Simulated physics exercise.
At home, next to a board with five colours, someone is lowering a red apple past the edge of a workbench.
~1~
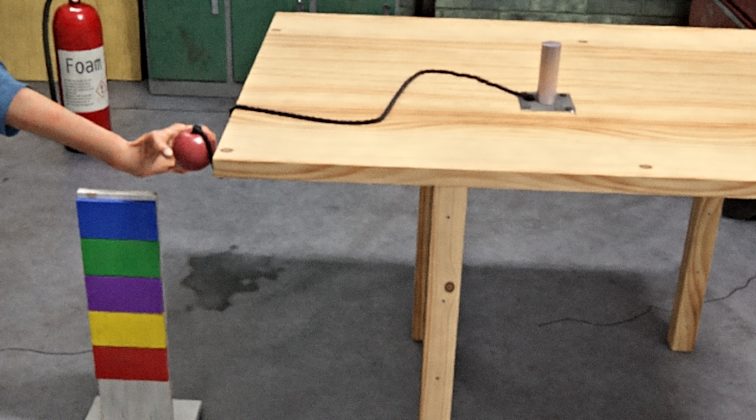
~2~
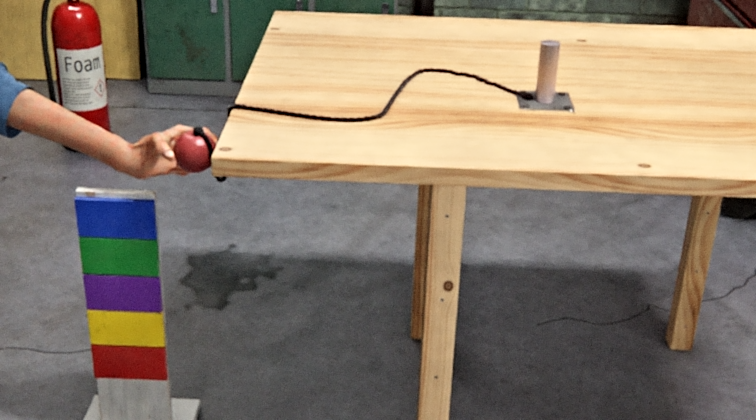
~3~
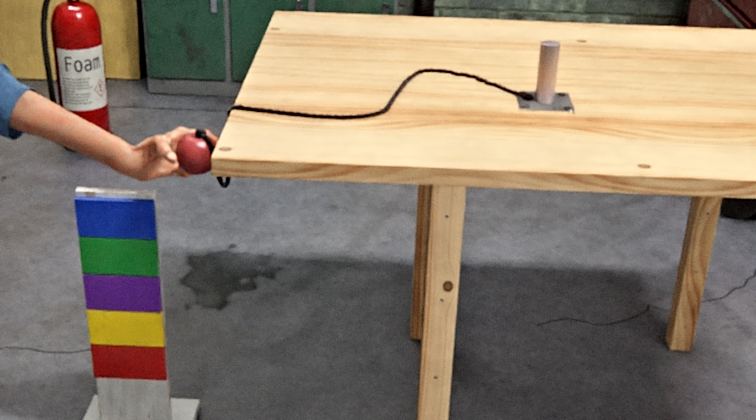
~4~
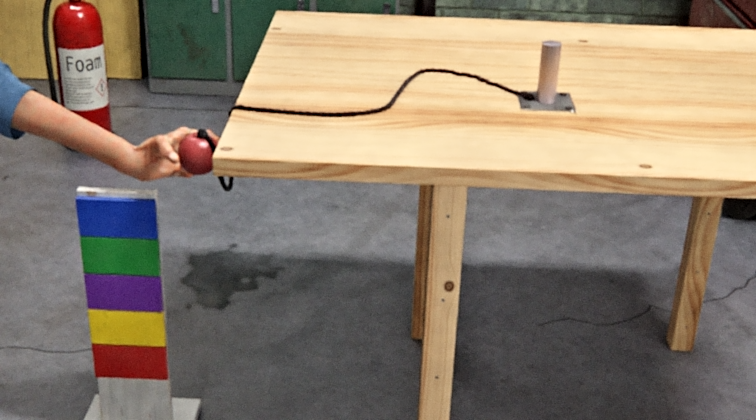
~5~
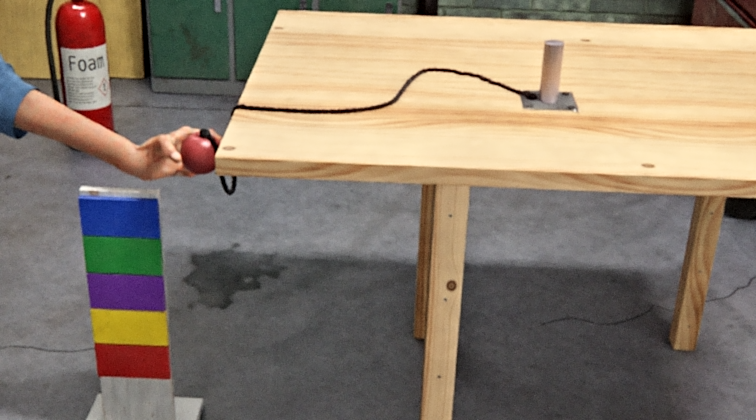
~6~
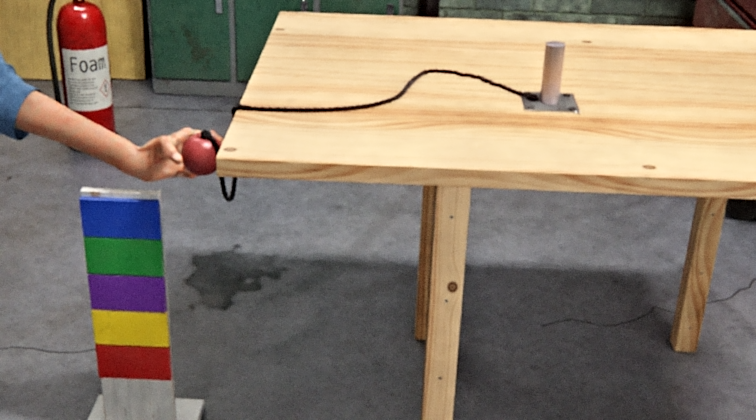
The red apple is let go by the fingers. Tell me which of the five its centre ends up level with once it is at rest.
Its centre ends up level with red.
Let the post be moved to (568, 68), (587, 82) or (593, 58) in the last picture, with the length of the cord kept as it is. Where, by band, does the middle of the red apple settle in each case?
In turn, yellow, then yellow, then purple.
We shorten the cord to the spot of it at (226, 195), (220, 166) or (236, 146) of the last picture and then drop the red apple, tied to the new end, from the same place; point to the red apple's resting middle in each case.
The three cuts give roughly (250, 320), (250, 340) and (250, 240) respectively.
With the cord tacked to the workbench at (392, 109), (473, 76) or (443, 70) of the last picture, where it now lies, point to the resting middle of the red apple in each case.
In order of the tries: About (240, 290), then (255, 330), then (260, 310).
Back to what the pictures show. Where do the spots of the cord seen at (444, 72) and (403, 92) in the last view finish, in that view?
End: (407, 95) and then (317, 91).
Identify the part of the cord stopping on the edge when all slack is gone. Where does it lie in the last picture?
That spot is around (349, 109).
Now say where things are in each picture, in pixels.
In the first picture, red apple (194, 150); blue (117, 221); green (120, 259); purple (124, 295); yellow (127, 331); red (130, 365).
In the second picture, red apple (196, 151); cord through (488, 83) (413, 76) (386, 110) (292, 115) (229, 152).
In the third picture, red apple (197, 154).
In the fourth picture, red apple (199, 154); cord through (489, 84) (415, 76) (383, 109) (277, 112) (232, 167).
In the fifth picture, red apple (202, 153).
In the sixth picture, red apple (203, 154); cord through (493, 84) (418, 76) (371, 106) (262, 110) (234, 184).
Soon after, apple near (279, 369); level with red.
After that, apple near (241, 359); level with red.
In the end, apple near (258, 366); level with red. Its middle rests at the red band.
